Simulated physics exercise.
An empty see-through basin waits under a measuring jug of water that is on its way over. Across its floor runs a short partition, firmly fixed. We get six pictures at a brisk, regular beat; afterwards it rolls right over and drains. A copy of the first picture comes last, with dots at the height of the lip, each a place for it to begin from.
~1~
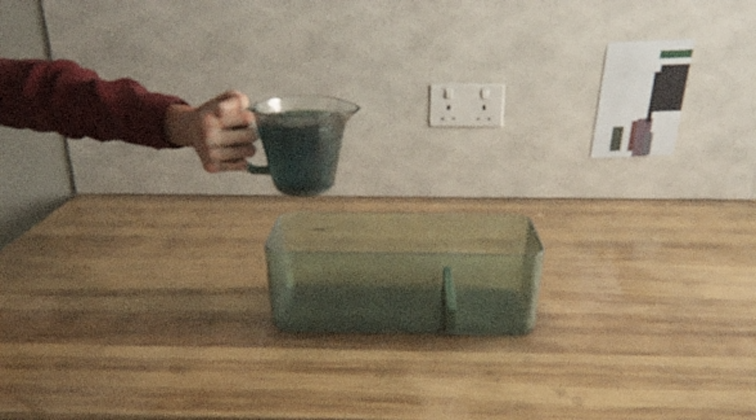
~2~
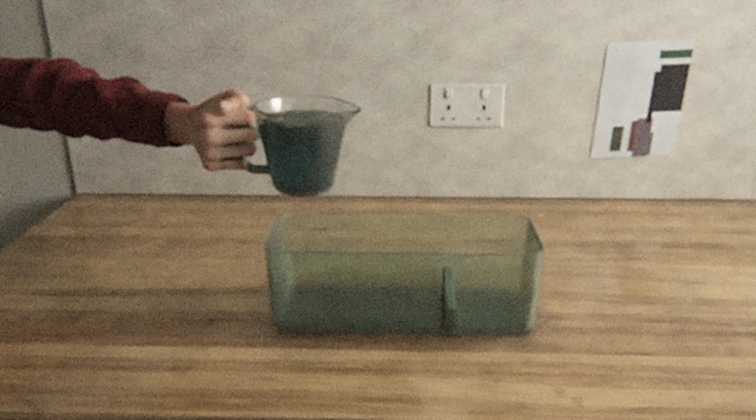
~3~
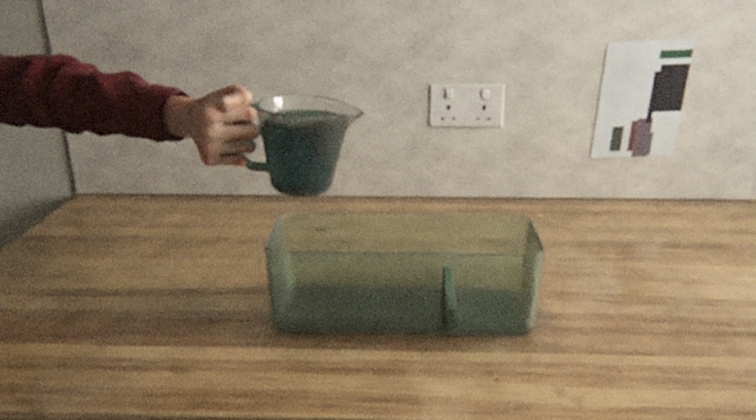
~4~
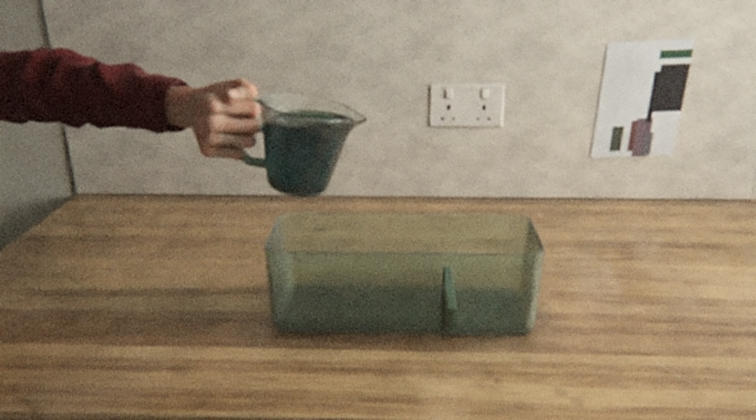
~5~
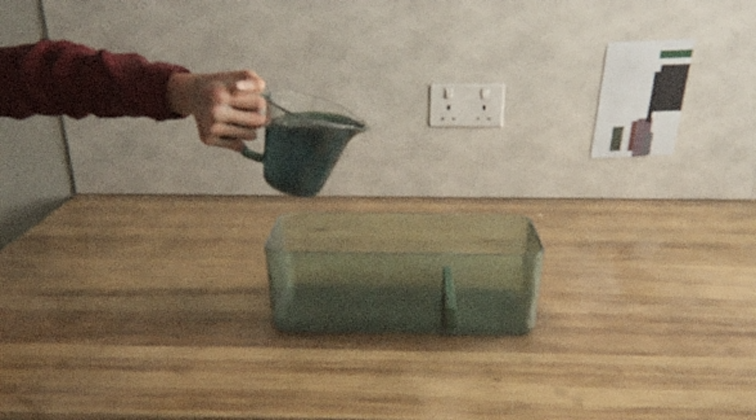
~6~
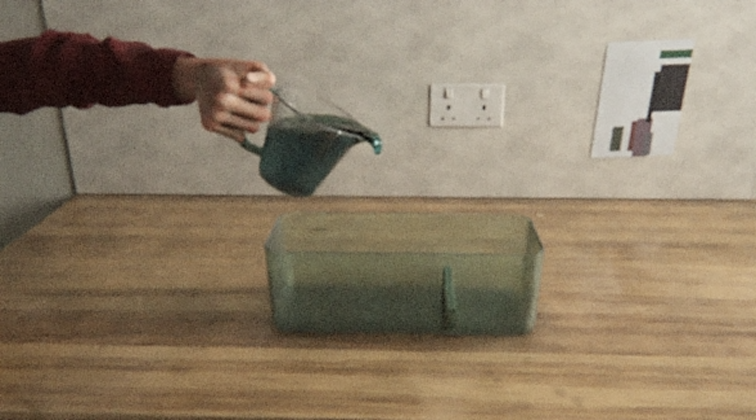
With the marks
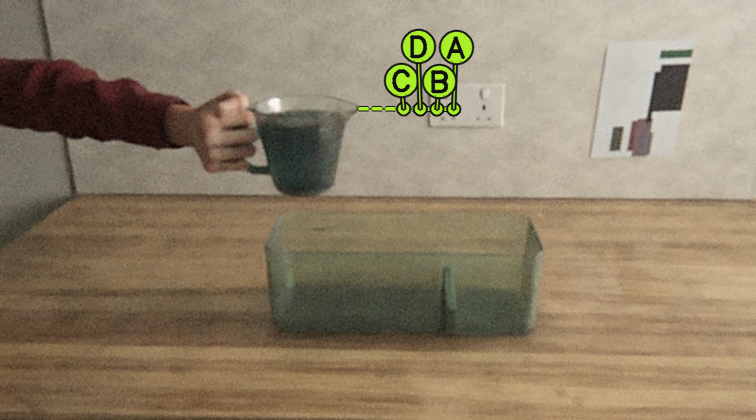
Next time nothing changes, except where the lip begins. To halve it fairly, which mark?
C is best.
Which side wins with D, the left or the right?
The right side.
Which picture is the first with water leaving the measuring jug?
In picture 6.
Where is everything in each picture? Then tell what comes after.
Upright, lip at (359, 108); basin from (273, 326) to (534, 331); top of the wall at (449, 285); nothing has left yet.
Upright, lip at (360, 109); nothing has left yet.
Tipped about 5°, lip at (362, 113); nothing has left yet.
Tipped about 11°, lip at (366, 120); nothing has left yet.
Tipped about 18°, lip at (369, 128); nothing has left yet.
Tipped about 27°, lip at (371, 139); water is over the lip, down to (377, 151).
On the marked copy, A at (453, 109); B at (436, 109); C at (403, 108); D at (420, 108).
For place A, about 23 % ends left of the wall and 75 % right of it.
For place B, about 24 % ends left of the wall and 76 % right of it.
For place C, about 49 % ends left of the wall and 51 % right of it.
For place D, about 29 % ends left of the wall and 71 % right of it.
